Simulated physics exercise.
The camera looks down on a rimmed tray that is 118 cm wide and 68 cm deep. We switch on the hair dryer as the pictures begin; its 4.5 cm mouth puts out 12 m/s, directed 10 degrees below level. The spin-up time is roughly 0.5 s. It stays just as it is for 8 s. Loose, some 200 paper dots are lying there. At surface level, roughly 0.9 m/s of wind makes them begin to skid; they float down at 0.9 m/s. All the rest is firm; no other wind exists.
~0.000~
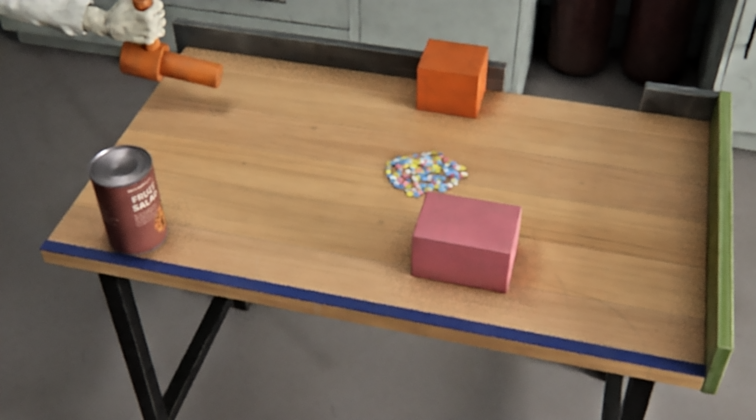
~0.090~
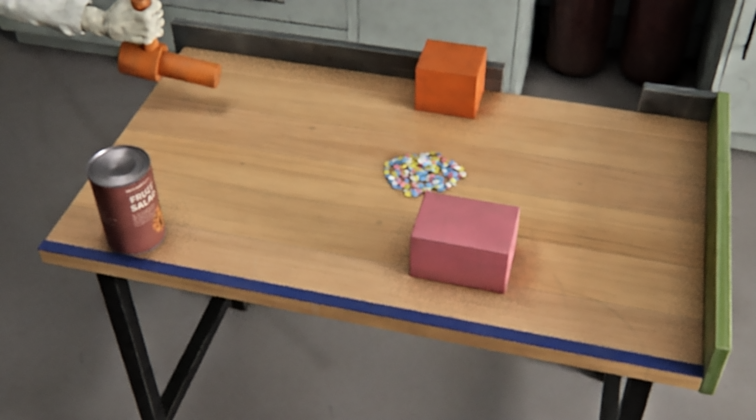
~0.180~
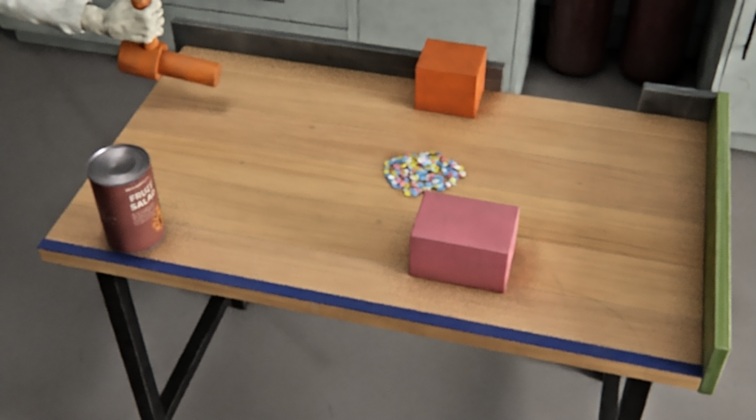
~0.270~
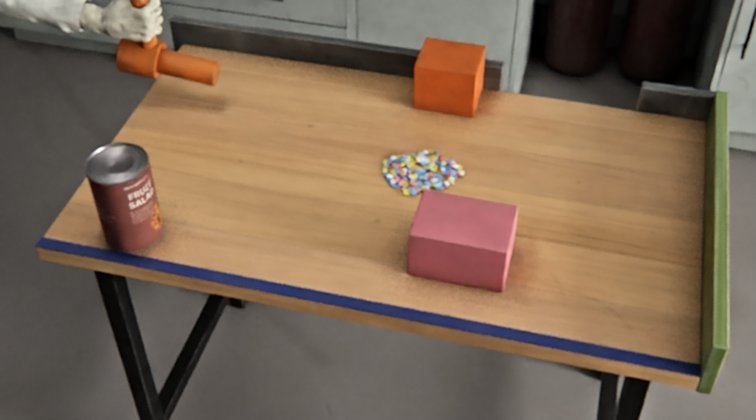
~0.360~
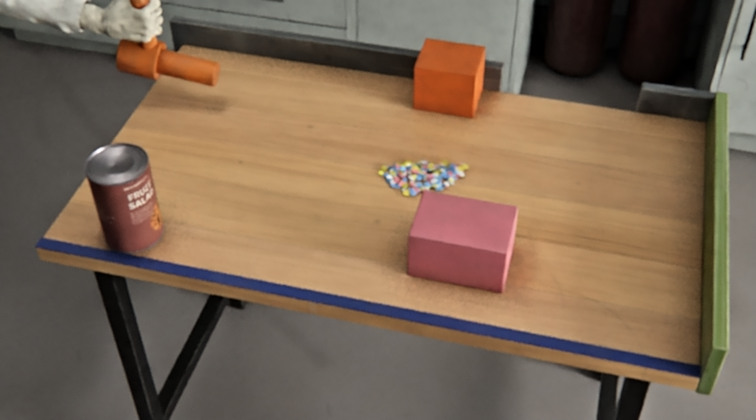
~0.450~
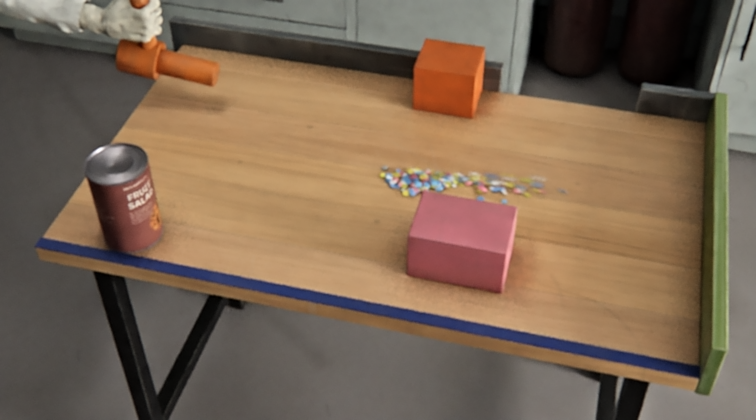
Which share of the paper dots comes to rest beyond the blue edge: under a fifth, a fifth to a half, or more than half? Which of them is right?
My guess is past the halfway mark.
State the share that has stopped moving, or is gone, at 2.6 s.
The share is about 80 %.
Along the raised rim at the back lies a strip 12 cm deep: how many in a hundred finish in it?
Around 0 in a hundred.
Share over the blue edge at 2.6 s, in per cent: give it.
I'd put it at about 80 percent.
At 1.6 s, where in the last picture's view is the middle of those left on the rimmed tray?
Look about (574, 272) in the last picture.
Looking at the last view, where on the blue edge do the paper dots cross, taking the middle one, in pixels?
Median crossing point, approx. (626, 364).
After 1.6 s, 74 % are over the blue edge; the middle of those still in play is near (596, 276); 48 % have settled or left.
After 2.6 s, 82 % are over the blue edge; the middle of those still in play is near (589, 279); 83 % have settled or left.
After 4.4 s, 86 % are over the blue edge; 86 % have settled or left.
After 8.0 s, at the end, 89 % are over the blue edge.
